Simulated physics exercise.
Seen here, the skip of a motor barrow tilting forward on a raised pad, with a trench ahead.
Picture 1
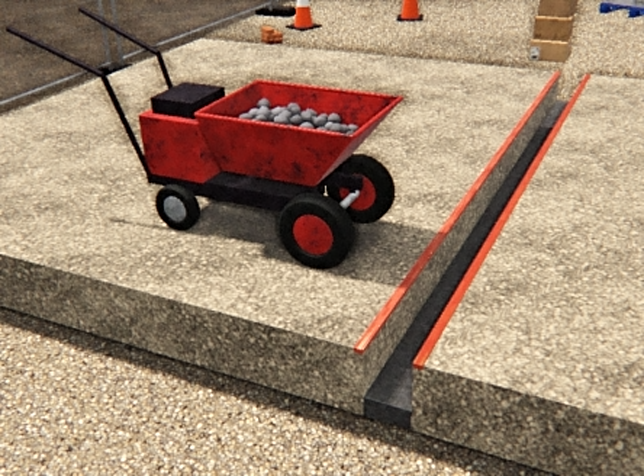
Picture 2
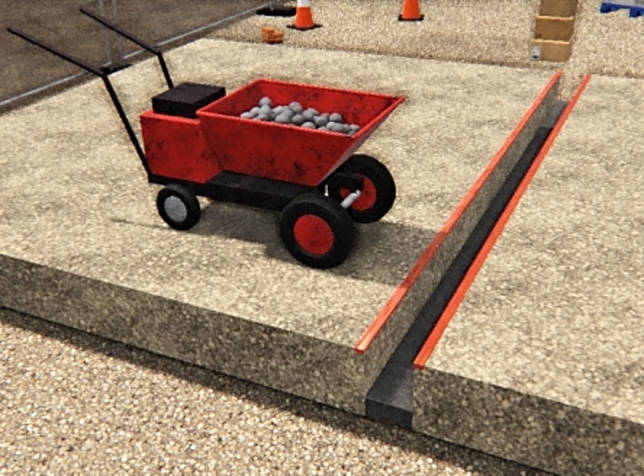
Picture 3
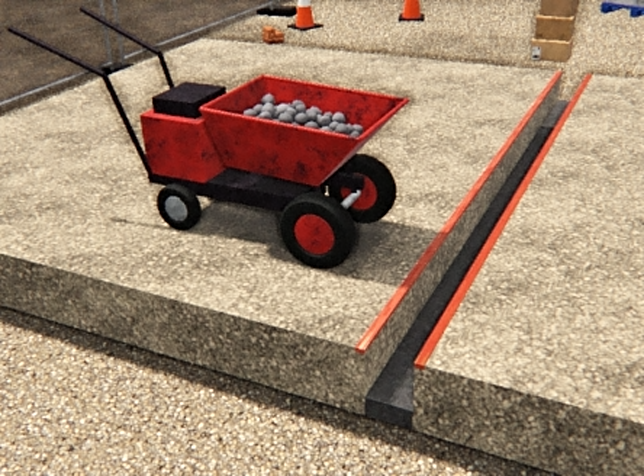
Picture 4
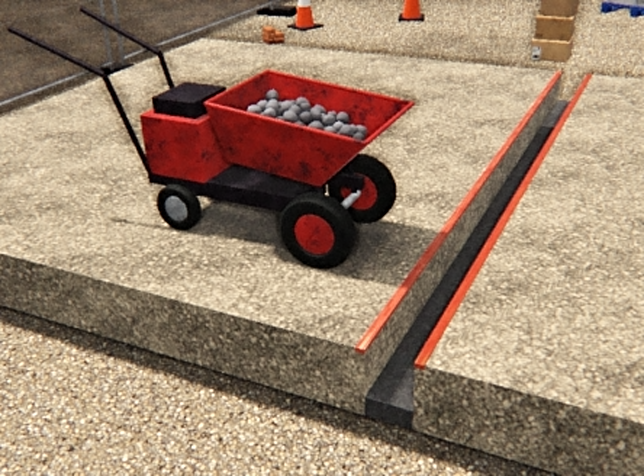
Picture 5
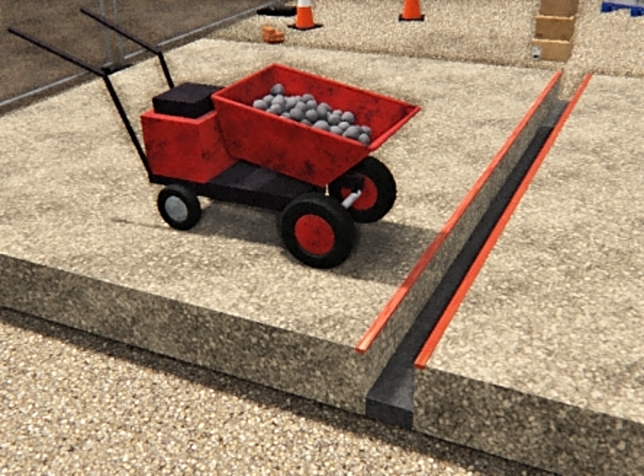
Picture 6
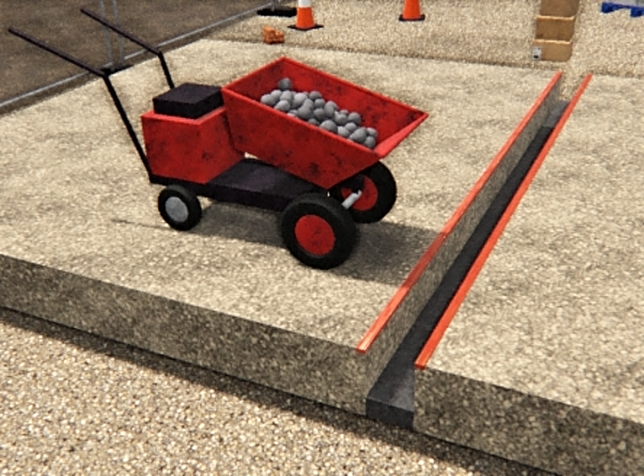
On a raised concrete pad beside a narrow, orange-edged trench, a red motor barrow stood still while its skip, loaded with round grey cobbles, slowly tilted forward to the right, its back end rising.
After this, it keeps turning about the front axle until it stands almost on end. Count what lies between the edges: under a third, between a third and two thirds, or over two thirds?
The trench ends with from one third to two thirds of it.
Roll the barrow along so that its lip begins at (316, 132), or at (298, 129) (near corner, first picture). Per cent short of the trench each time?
Roughly 10 per cent, and 20 per cent.
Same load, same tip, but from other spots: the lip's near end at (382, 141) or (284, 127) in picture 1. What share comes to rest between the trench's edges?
Near 0 % and 50 %.
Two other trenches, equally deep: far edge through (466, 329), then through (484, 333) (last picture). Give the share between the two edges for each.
First some 90, then 100 per cent.
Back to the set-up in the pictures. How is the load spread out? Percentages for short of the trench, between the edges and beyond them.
Short near 0; between near 55; beyond near 45.
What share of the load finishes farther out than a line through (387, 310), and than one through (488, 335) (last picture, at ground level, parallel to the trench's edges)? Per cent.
The first gives 100 %, the second 30 %.
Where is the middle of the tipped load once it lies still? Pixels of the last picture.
At about (464, 286).
Just after the last frame, skip tipped steeply; every one in the skip.
A moment on, skip tipped right over; the larger part in the skip; about a tenth in or heaped over the trench; about a tenth beyond it; just a few falling.
Further on, skip tipped right over; about a tenth in the skip; roughly half in or heaped over the trench; roughly half beyond it.
When it is over, skip tipped right over; roughly half in or heaped over the trench; roughly half beyond it.
